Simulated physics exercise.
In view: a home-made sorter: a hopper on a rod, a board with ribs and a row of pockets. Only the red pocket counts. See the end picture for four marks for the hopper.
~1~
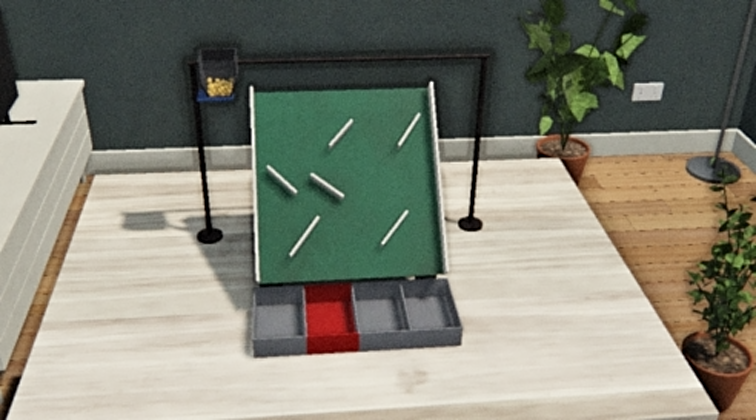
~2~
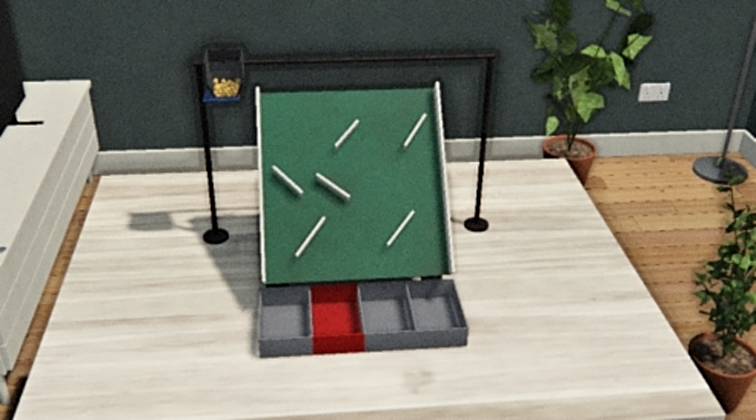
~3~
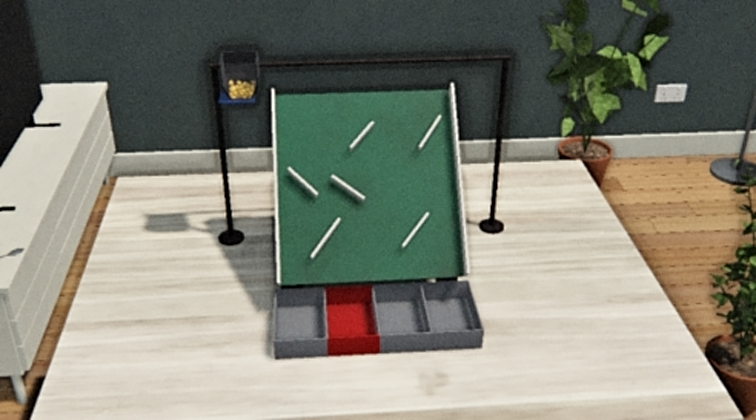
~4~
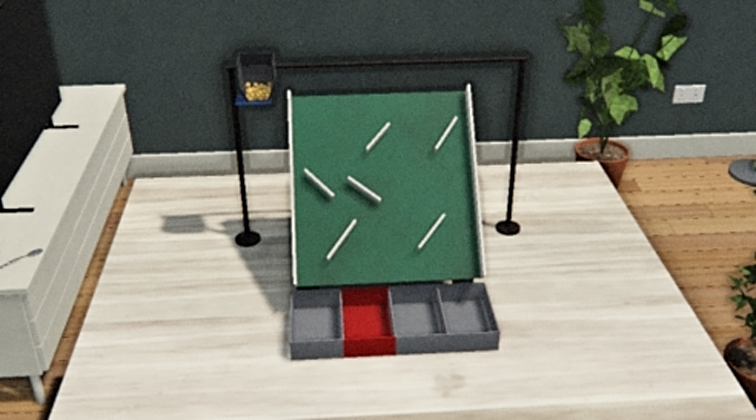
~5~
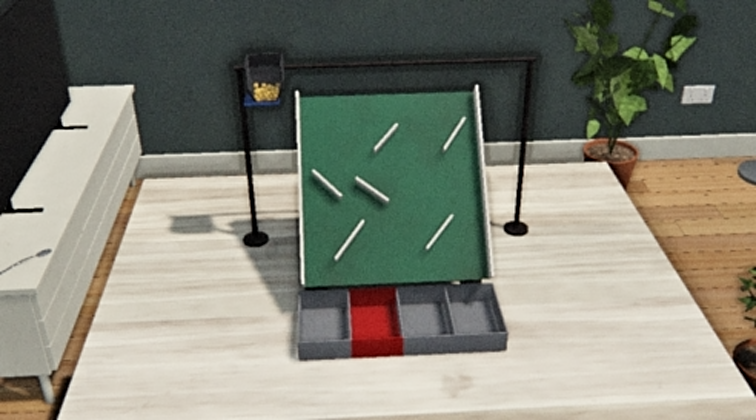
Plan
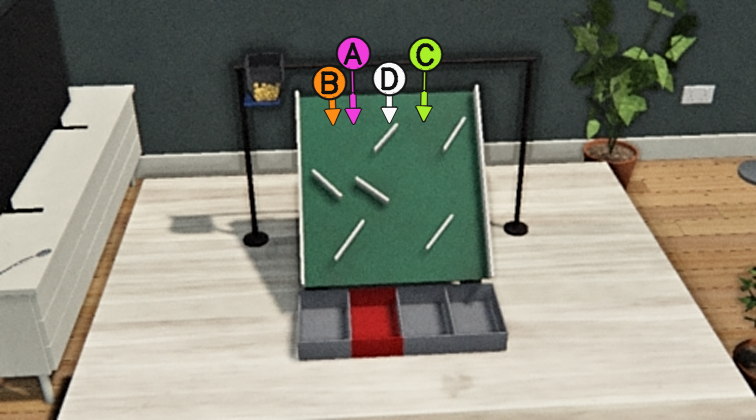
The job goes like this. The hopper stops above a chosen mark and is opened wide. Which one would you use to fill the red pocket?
I would pick mark C.
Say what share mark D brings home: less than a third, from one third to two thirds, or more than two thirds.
Less than a third.
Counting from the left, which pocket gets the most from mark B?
It is the first one.
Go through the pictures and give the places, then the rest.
The first frame shows hopper near (220, 86), puffed corn balls, door shut.
The second frame shows ribs (336, 145) to (358, 120), (405, 145) to (425, 114).
The third frame shows ribs (289, 168) to (317, 194), (332, 176) to (364, 198).
The fourth frame shows ribs (328, 258) to (355, 220), (419, 247) to (444, 214).
The fifth frame shows red pocket near (377, 347), number 2 of 4 from the left.
On the marked copy, mark A meets the board at (353, 118); mark B meets the board at (332, 119); mark C meets the board at (423, 115); mark D meets the board at (389, 117).
With A, a small share in the red pocket, all but a few in other pockets.
With B, a small share in the red pocket, the bulk in other pockets.
With C, close to a third in the red pocket, close to two thirds in other pockets.
With D, a small share in the red pocket, the bulk in other pockets.
